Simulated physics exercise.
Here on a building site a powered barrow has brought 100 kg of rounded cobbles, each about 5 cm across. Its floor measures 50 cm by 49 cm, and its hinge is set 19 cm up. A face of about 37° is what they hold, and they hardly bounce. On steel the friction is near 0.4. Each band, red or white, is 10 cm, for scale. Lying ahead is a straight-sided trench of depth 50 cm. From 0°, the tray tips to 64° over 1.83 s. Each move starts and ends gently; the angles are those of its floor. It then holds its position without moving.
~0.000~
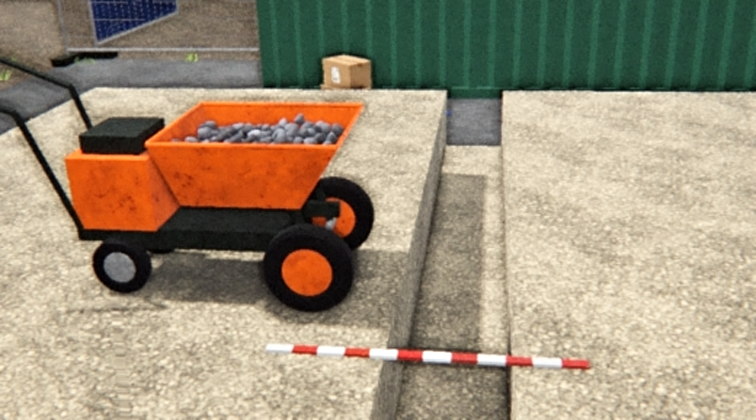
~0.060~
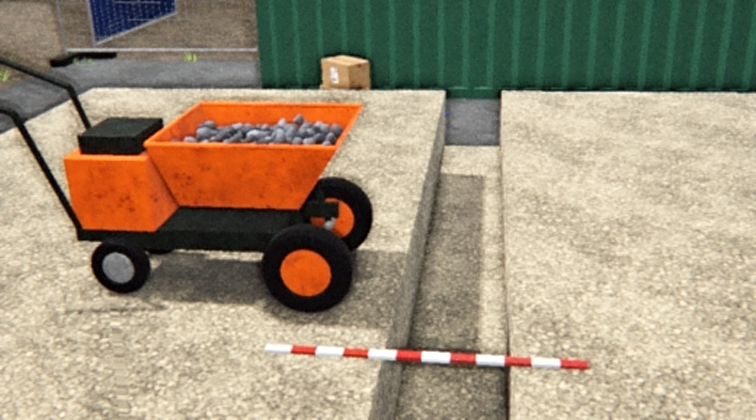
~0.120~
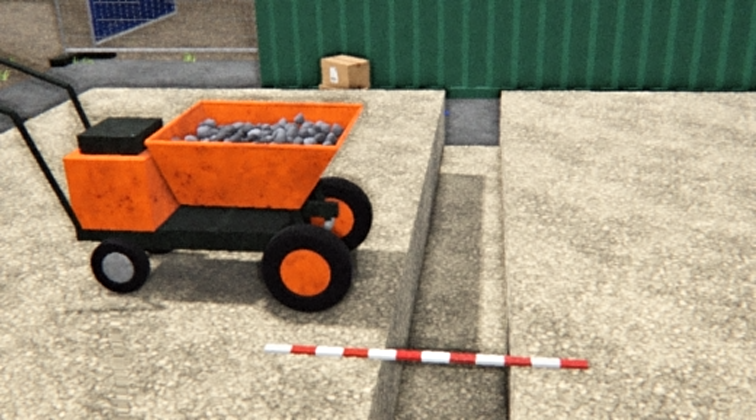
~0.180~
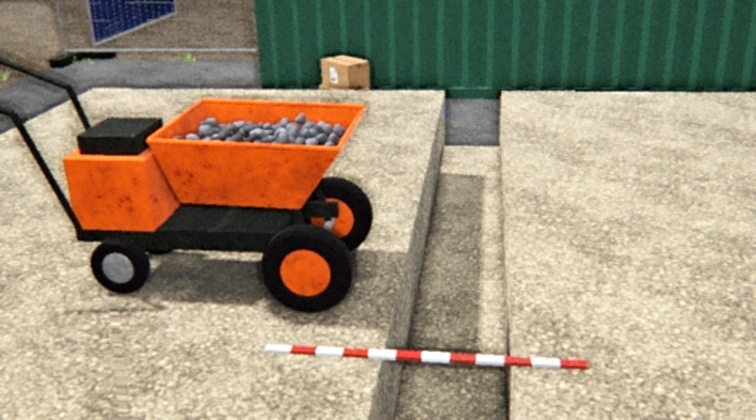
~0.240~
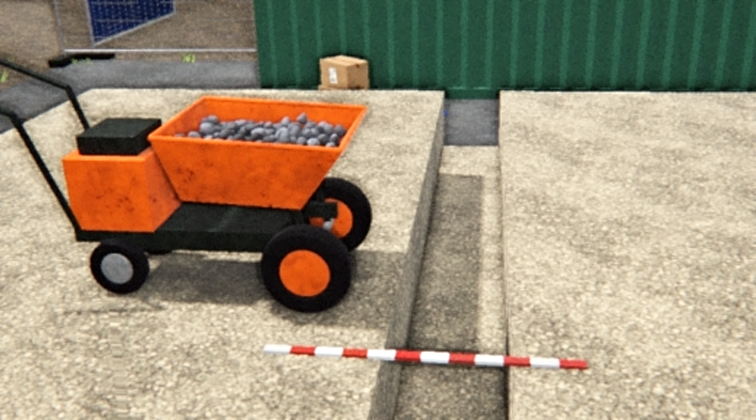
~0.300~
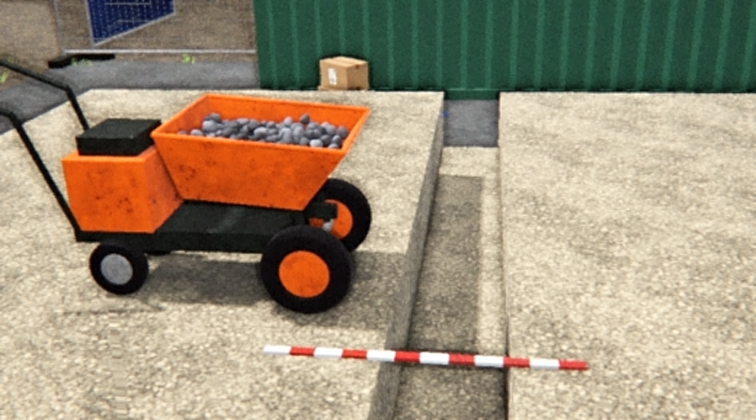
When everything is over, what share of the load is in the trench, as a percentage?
Close to 71 in a hundred.
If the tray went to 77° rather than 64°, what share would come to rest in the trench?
Roughly 95 per cent would end in the trench.
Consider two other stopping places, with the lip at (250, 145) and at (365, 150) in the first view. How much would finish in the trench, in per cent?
That gives roughly 60 per cent and roughly 60 per cent.
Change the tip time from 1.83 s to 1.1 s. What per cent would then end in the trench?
In that case some 65 per cent.
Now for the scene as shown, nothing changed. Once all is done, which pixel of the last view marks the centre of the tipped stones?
Look at roughly (470, 372).
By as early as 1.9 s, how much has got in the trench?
By that point it's something like 25 in a hundred.
After 1.4 s the floor is at 54°; 100 % in the tray; the foremost stones are at (422, 201).
After 1.9 s the floor is at 64°; 76 % in the tray, 23 % in the trench, 1 % past the trench; the foremost stones are at (517, 316).
After 2.3 s the floor is at 64°; 55 % in the tray, 42 % in the trench, 3 % past the trench; the foremost stones are at (578, 281).
After 4.2 s the floor is at 64°; 25 % in the tray, 71 % in the trench, 3 % past the trench; the foremost stones are at (610, 275).
